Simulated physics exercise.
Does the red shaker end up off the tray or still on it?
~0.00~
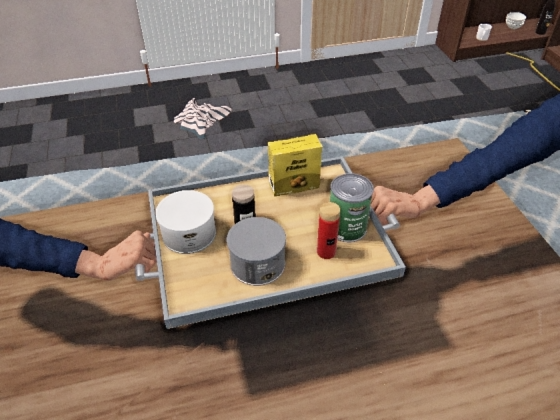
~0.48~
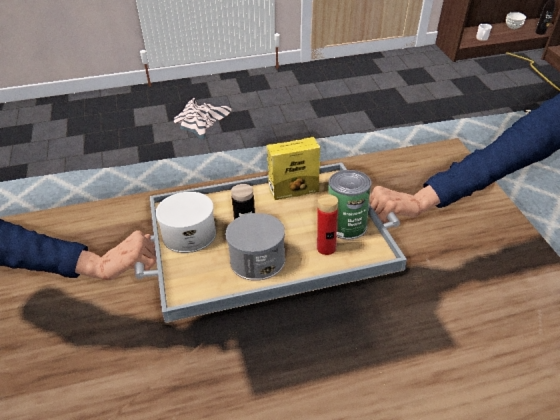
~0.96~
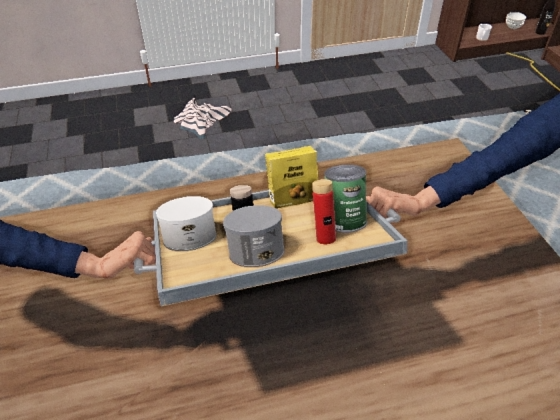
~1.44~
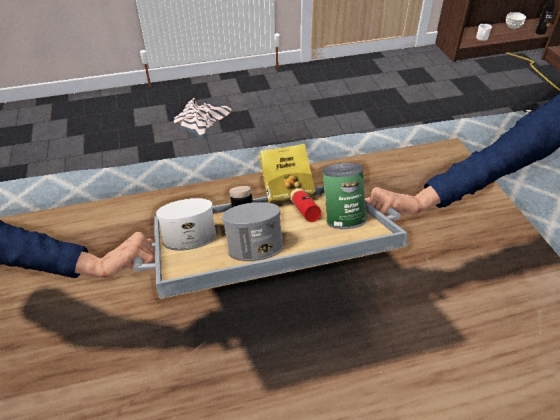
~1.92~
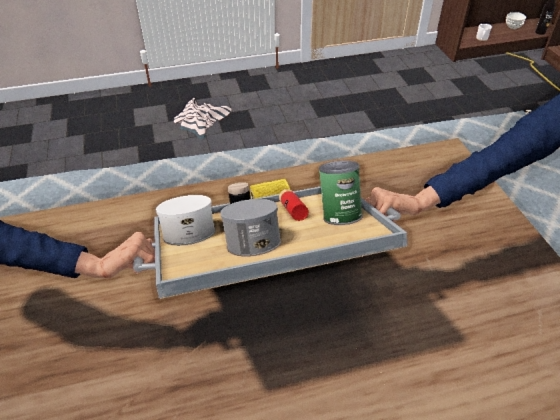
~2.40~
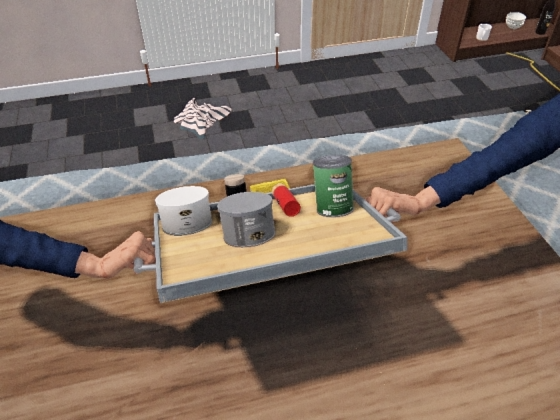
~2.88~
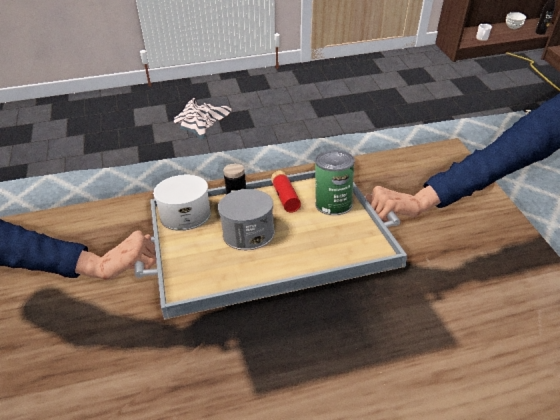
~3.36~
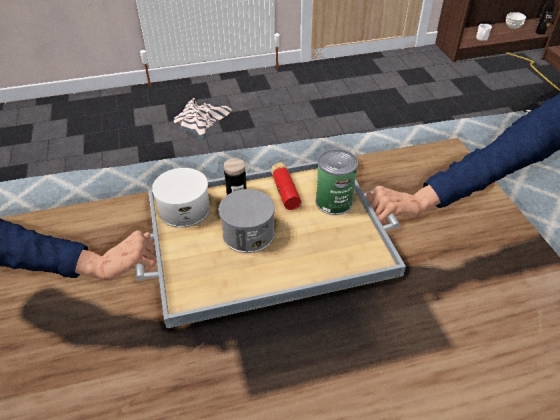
The red shaker is still on the tray, lying on its side near the far edge.
